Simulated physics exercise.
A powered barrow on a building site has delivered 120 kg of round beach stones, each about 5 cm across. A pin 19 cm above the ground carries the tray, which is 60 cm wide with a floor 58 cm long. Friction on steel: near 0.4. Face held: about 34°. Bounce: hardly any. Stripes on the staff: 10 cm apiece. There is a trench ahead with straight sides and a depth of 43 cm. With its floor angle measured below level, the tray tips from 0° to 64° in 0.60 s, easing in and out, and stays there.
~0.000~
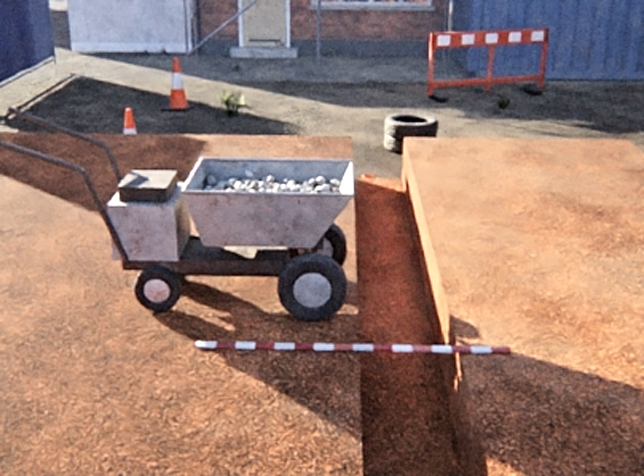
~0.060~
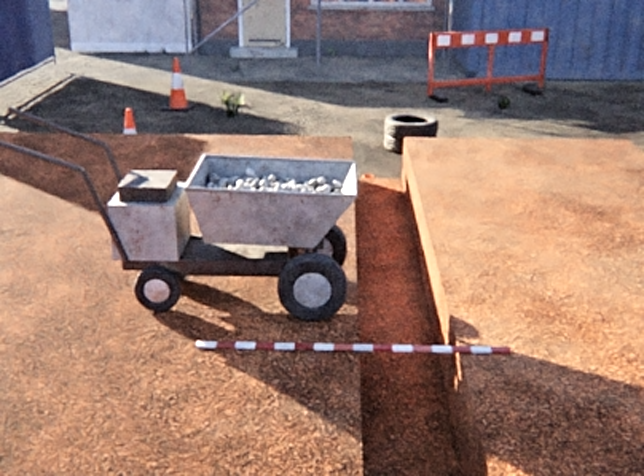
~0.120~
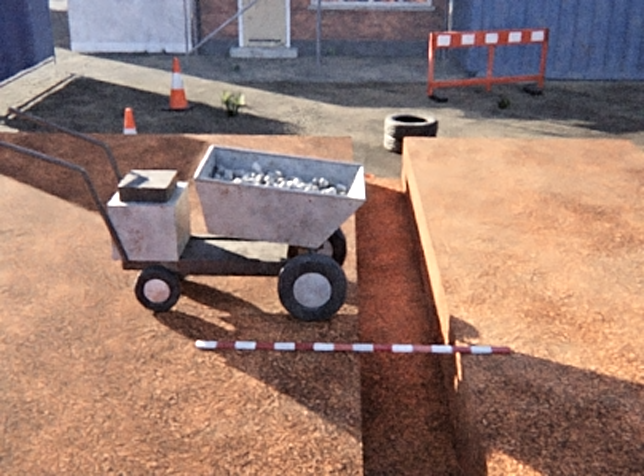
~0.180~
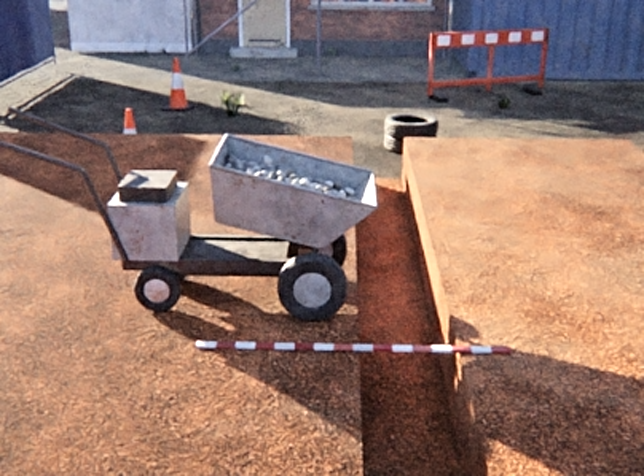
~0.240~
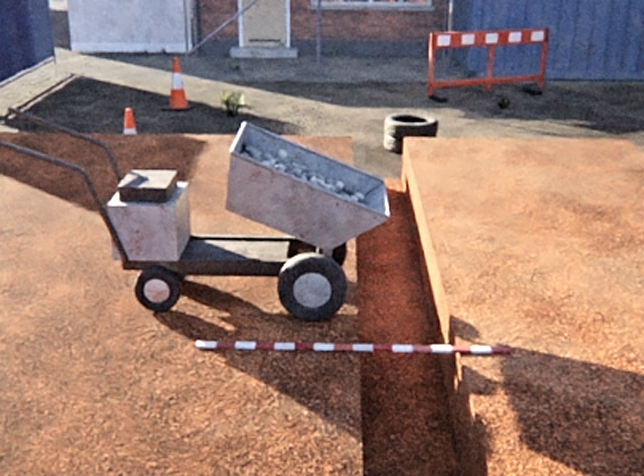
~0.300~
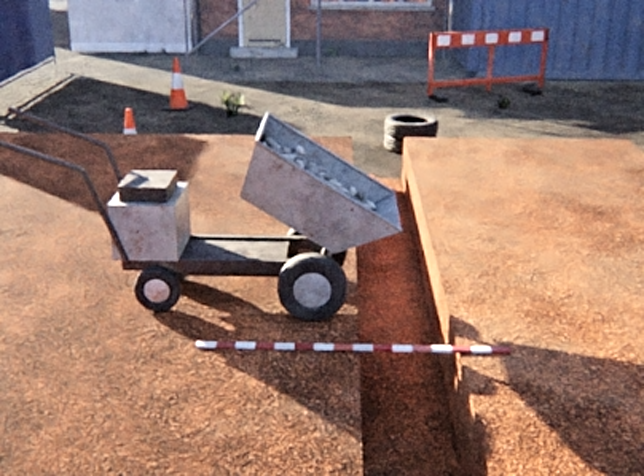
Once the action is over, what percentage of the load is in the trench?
About 38 in every hundred.
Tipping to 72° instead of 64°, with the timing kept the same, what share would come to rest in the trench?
Roughly 40%.
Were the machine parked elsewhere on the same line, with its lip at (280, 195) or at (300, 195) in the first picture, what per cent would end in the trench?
90 % and 80 %.
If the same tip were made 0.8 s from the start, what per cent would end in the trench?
Estimate: About 40 %.
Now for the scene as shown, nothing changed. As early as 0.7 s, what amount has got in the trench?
Some 10 per cent.
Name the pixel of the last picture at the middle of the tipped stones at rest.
Roughly at (466, 297).
After 0.4 s the floor is at 54°; 100 % in the tray; the foremost stones are at (399, 248).
After 0.7 s the floor is at 64°; 87 % in the tray, 8 % in the trench, 5 % past the trench; the foremost stones are at (466, 283).
After 1.0 s the floor is at 64°; 37 % in the tray, 12 % in the trench, 51 % past the trench; the foremost stones are at (603, 304).
After 3.0 s the floor is at 64°; 10 % in the tray, 38 % in the trench, 53 % past the trench; the foremost stones are past the picture's edge.
